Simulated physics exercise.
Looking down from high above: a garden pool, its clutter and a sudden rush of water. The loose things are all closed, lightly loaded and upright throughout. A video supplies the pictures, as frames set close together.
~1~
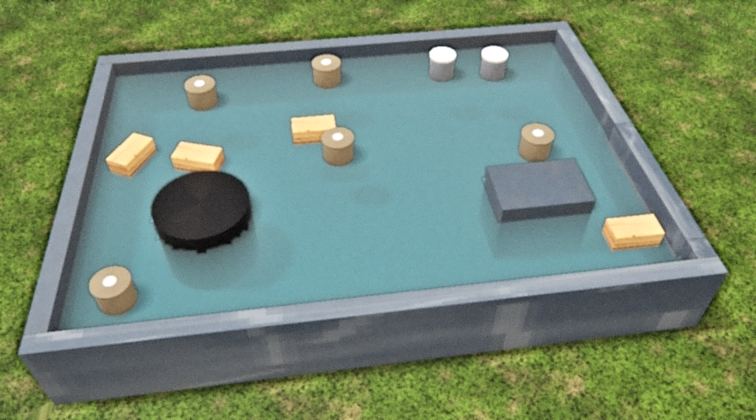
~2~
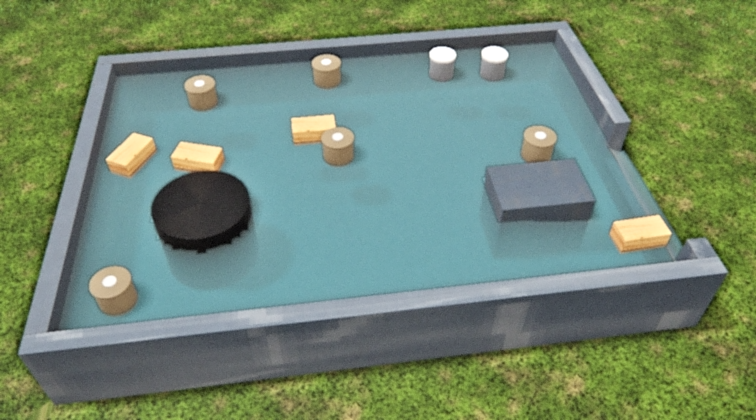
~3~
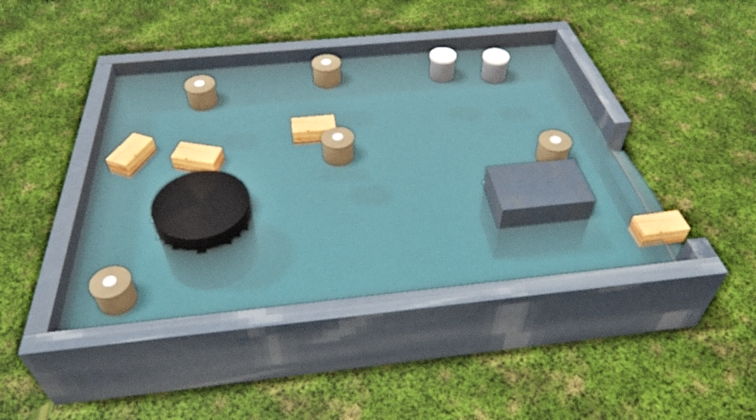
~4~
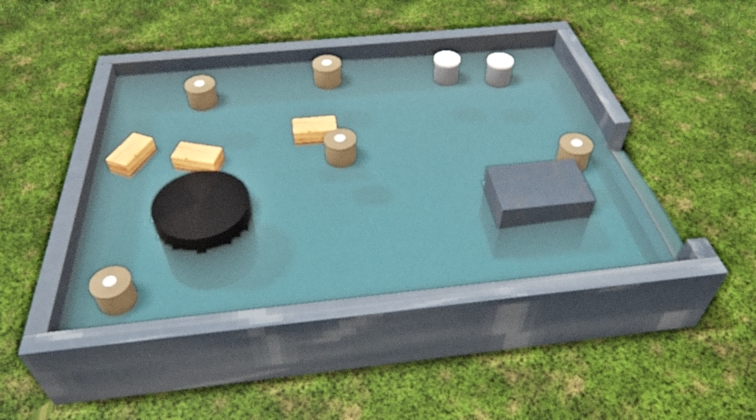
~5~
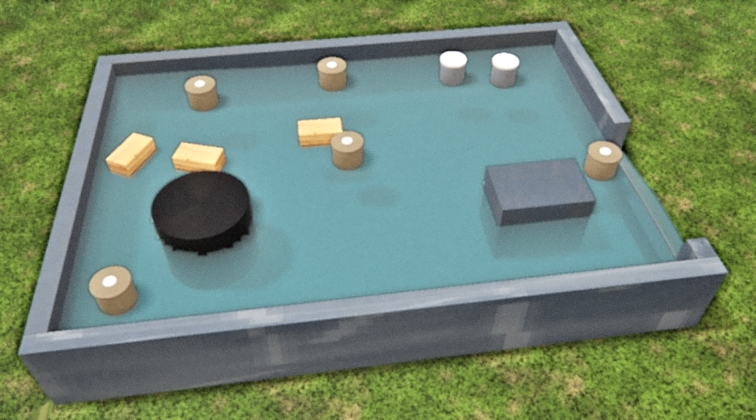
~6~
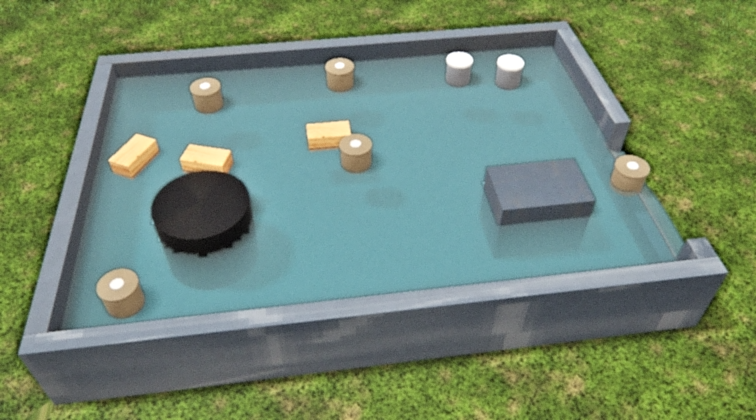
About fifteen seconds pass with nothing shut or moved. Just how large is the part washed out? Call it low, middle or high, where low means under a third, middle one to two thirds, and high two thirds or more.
Low.
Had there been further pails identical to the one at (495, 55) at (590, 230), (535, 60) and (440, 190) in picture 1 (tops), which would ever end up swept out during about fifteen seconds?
Here's how it goes, in order: Gets out, then gets out, then gets out.
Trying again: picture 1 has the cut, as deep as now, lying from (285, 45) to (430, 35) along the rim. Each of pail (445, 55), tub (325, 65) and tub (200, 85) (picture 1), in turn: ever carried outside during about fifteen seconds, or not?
Outcome by item: Exited / exited / exited.
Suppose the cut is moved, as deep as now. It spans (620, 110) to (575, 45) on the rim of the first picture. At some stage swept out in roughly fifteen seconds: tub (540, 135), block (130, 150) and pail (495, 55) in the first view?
Item one: Leaves; item two: Remains; item three: Leaves.
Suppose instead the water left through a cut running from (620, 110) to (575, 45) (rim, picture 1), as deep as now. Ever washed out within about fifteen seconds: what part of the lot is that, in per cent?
About 30 per cent.
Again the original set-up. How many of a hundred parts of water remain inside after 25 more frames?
68 %.
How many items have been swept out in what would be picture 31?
I make it 2.
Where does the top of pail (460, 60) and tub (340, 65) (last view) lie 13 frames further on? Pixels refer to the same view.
I'd expect them about (499, 73) and (382, 72).
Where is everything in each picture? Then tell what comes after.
A tub at (538, 134) floats; a pail at (495, 54) floats; 0 of 11 have shifted, in the first frame.
A tub at (540, 136) floats; a pail at (495, 54) floats; 1 of 11 have shifted, in the second frame.
A tub at (555, 141) floats, close to its start; a pail at (496, 56), afloat; 2 of 11 have shifted, in the third frame.
A tub at (576, 144), afloat, close to its start; a pail at (501, 60), afloat, close to its start; 3 of 11 have shifted, in the fourth frame.
A tub at (605, 152) floats, a stride from its start; a pail at (506, 61), afloat, close to its start; 5 of 11 have shifted, in the fifth frame.
A tub at (633, 166), afloat, a stride from its start; a pail at (511, 62) floats, close to its start; 8 of 11 have shifted, in the sixth frame.
A moment on, 2 of 11 are out; 9 afloat.
Next, 2 of 11 are out; 9 afloat.
Later, 2 of 11 are out; 9 afloat.
In the end, 3 of 11 are out; 8 afloat.
